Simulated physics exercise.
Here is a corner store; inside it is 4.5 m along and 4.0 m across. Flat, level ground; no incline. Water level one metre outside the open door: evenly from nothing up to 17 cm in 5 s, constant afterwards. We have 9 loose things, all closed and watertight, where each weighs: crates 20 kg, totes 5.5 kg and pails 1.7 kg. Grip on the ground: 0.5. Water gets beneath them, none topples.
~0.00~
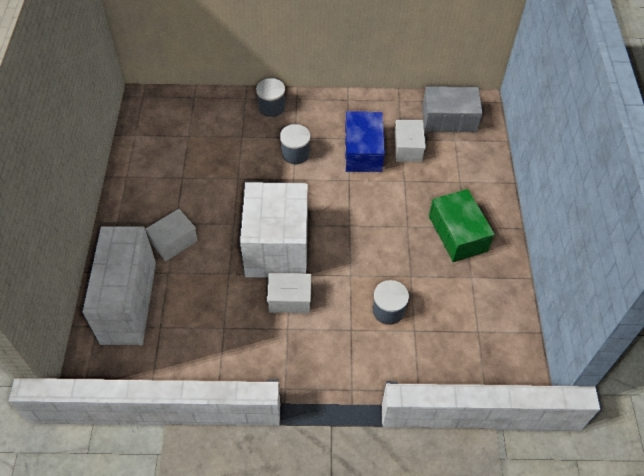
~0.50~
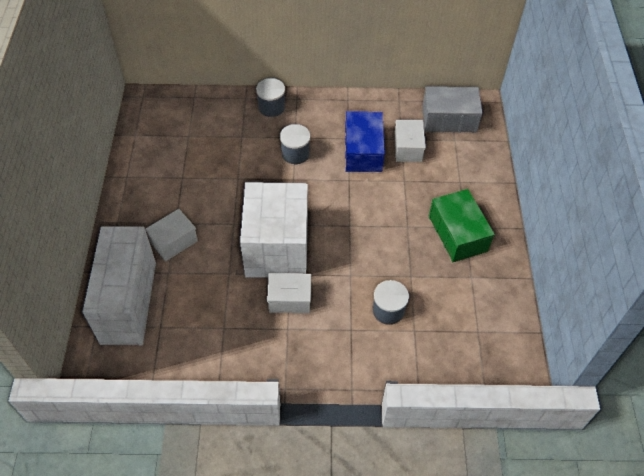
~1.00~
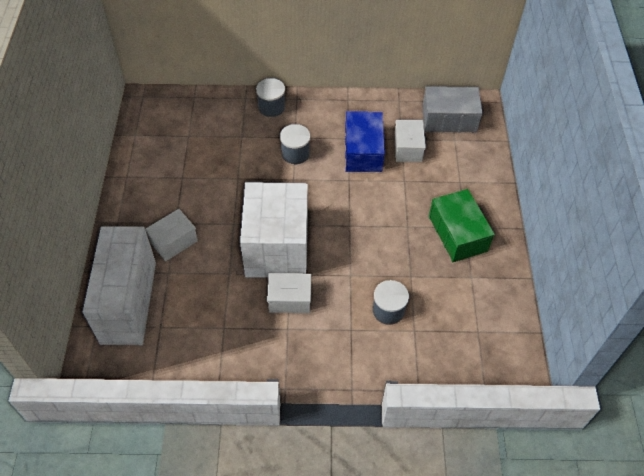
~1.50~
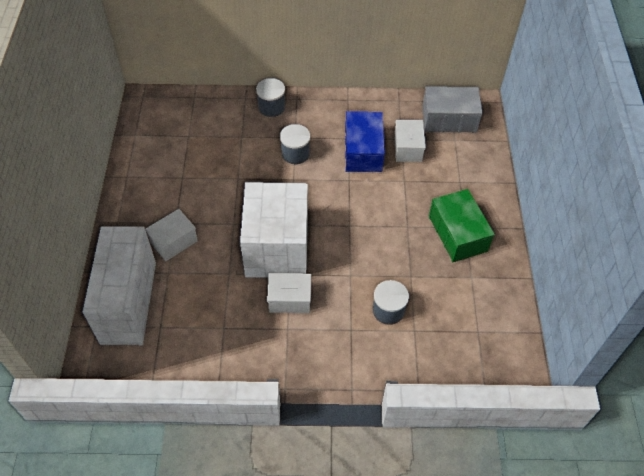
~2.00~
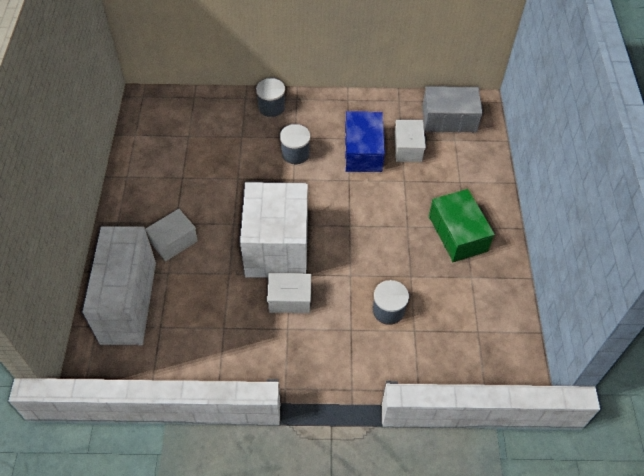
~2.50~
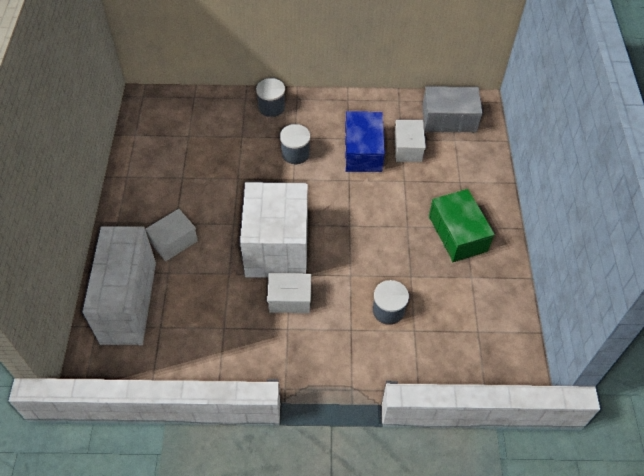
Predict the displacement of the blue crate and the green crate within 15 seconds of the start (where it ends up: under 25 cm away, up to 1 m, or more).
Judging by where they end up, the blue crate keeps its spot while the green crate keeps its spot.
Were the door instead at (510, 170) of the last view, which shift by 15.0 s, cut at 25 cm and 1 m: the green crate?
The green crate would stay roughly in place.
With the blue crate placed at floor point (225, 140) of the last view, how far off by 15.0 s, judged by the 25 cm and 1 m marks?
Short answer, it keeps close to its start.
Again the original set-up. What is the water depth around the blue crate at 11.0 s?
I'd put it at about 5 cm.
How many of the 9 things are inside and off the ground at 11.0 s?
At that moment 5.
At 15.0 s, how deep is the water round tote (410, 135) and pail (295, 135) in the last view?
Depth approx. 8 cm / 7 cm.
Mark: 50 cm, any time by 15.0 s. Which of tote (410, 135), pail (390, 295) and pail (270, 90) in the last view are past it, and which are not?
In that order: More, more, past it.
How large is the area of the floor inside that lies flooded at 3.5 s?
About 1.0 m2.
After 3.5 s the blue crate is near (365, 132), 0.0 m from its start, aground; the green crate is near (463, 216), 0.0 m from its start, aground; 0 afloat.
After 6.8 s the blue crate is near (365, 132), 0.0 m from its start, aground; the green crate is near (463, 216), 0.0 m from its start, aground; 1 afloat.
After 11.0 s the blue crate is near (365, 132), 0.0 m from its start, aground; the green crate is near (463, 216), 0.0 m from its start, aground; 5 afloat.
After 15.0 s the blue crate is near (365, 132), 0.0 m from its start, aground; the green crate is near (463, 216), 0.0 m from its start, aground; 7 afloat.
